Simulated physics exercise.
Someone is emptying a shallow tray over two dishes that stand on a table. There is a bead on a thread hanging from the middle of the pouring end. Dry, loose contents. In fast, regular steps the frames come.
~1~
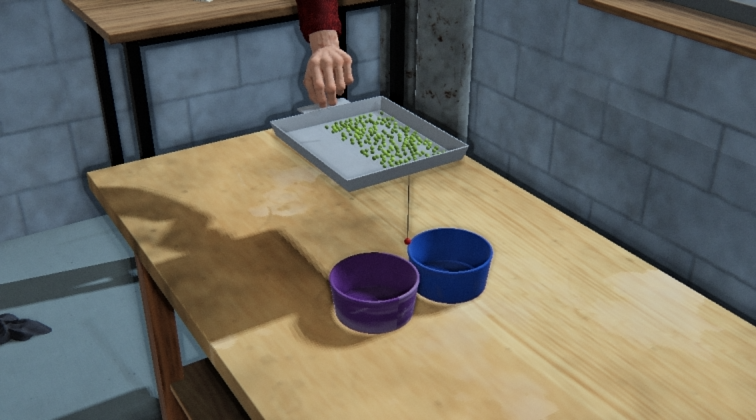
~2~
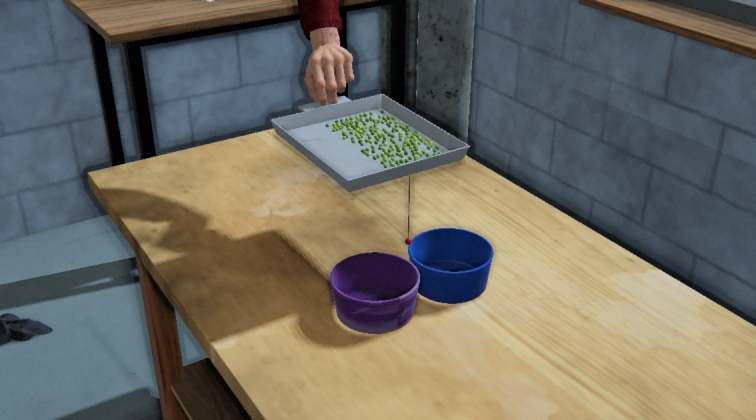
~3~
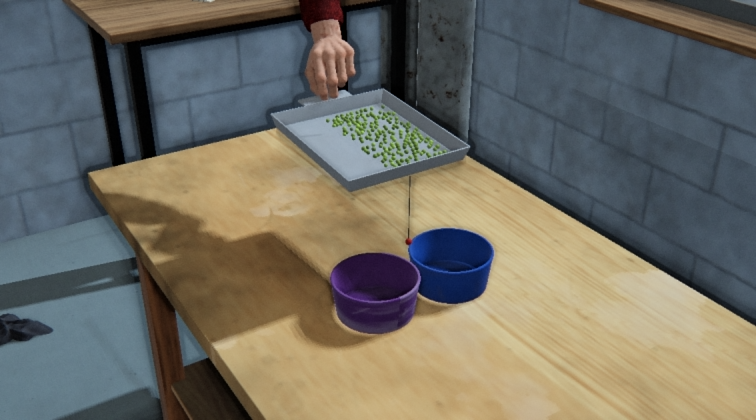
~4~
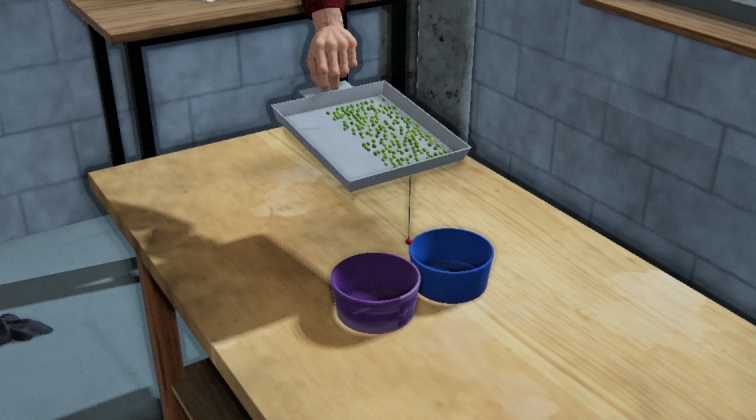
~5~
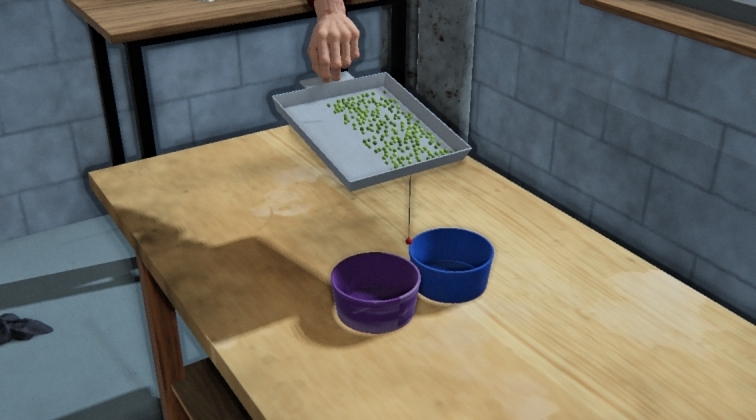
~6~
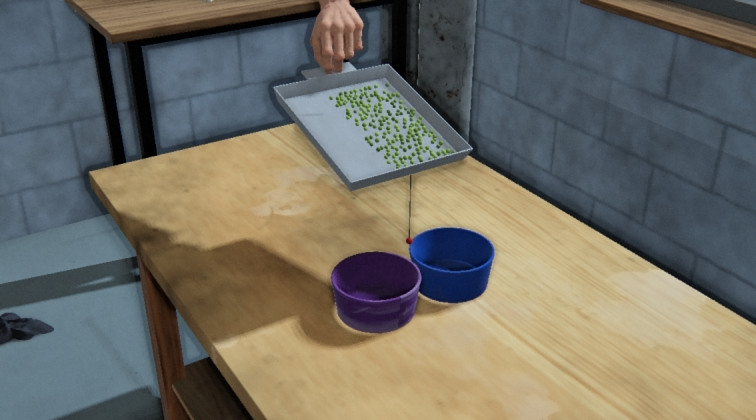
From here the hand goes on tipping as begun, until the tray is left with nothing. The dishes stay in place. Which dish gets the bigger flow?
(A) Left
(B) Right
(B) Right.
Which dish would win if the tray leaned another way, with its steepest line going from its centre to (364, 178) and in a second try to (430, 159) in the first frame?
The leftmost dish, then the rightmost dish.
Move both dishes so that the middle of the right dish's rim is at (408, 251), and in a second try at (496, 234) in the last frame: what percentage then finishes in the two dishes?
You'd get about 30 per cent first and about 80 per cent second.
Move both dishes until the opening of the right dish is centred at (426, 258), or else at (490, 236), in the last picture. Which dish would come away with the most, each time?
The first time the right-side one comes out ahead, the second time the left-side one.
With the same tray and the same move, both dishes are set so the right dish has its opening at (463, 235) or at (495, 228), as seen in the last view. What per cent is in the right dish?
Roughly 40 % and 10 %.
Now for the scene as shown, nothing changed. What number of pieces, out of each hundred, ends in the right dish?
About 70 per cent.
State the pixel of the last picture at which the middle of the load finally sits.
Centre at rest: Close to (450, 286).
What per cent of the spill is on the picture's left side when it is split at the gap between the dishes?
Roughly 20 in a hundred.
Just after the last frame, tray tipped steeply; almost all on the tray; just a few outside both.
A moment on, tray tipped right over; roughly a third on the tray; just a few in the left dish; about a tenth in the right dish; just a few outside both; roughly half in the air.
Further on, tray tipped past a quarter turn; roughly a quarter in the left dish; roughly two thirds in the right dish; about a tenth outside both.
When it is over, tray tipped past a quarter turn; roughly a quarter in the left dish; roughly two thirds in the right dish; about a tenth outside both.
